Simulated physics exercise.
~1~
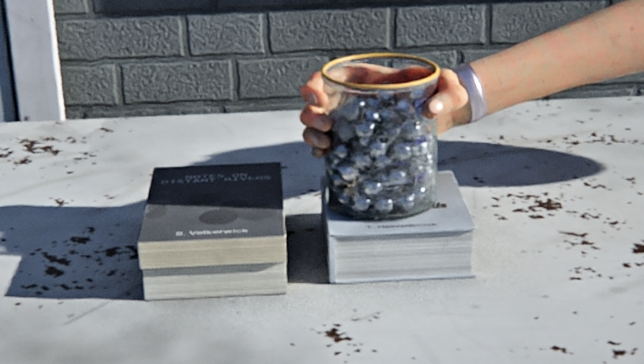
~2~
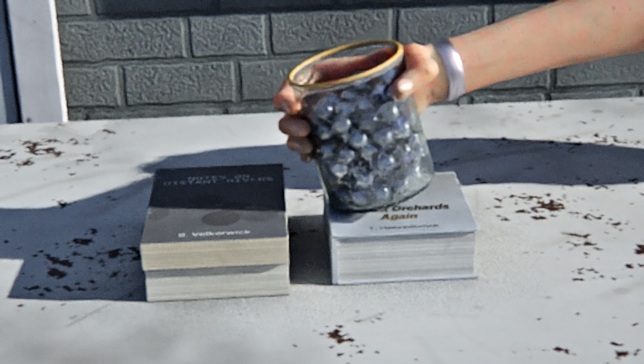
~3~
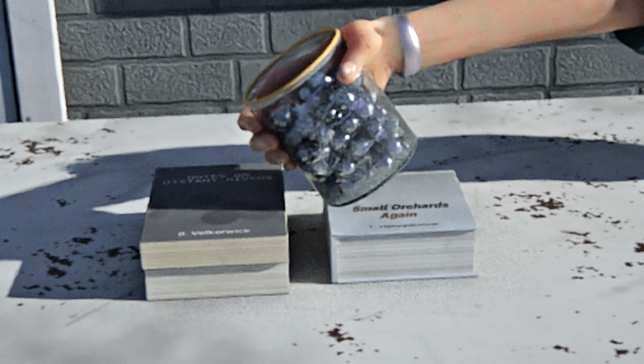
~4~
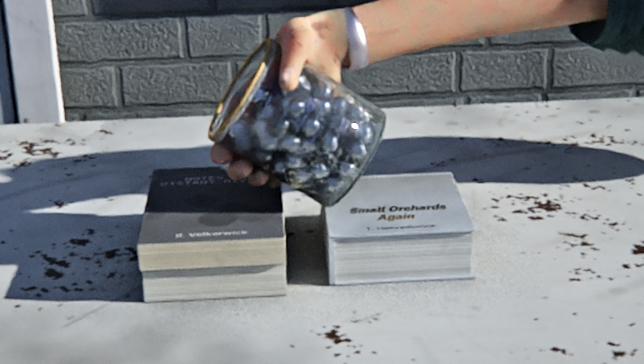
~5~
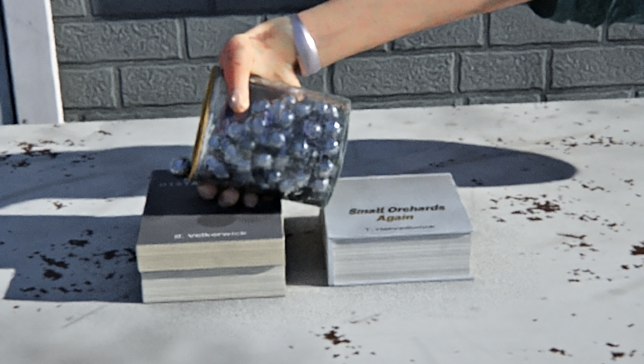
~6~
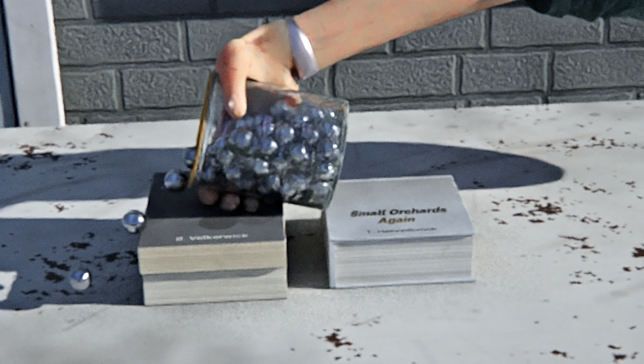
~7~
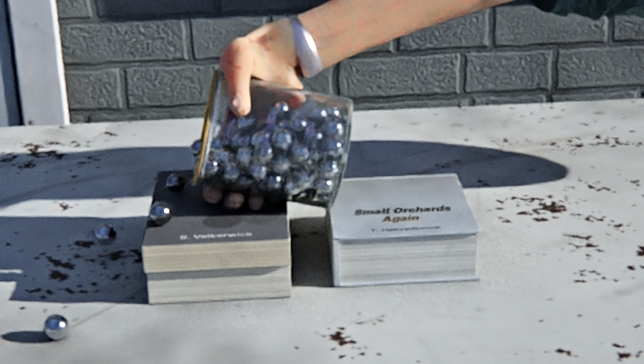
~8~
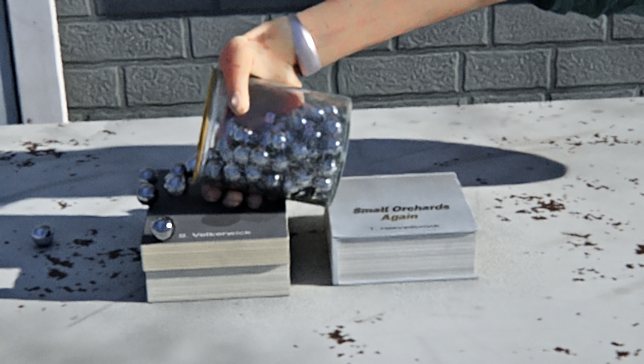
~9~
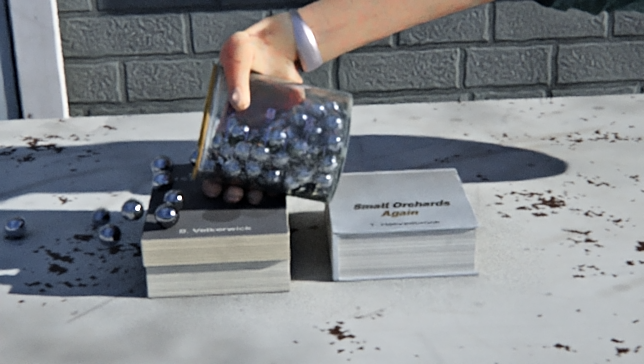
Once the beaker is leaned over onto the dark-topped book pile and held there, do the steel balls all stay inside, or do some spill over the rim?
Some of them spill over the rim. A small part of the balls ends up out on the dark-topped pile and the table to its left, while most remain in the beaker.
At the start, a hand holds a clear, gold-rimmed beaker full of shiny steel balls upright above the right of two book piles on a pale, speckled surface. The hand moves the beaker left and leans it over, farther and farther, with the balls still inside. It comes to rest nearly on its side against the dark-topped pile on the left. A few balls slip over the rim, and some roll onto the table to the left. At the end, the hand still holds the beaker there, with a small part of the balls out and most still inside.
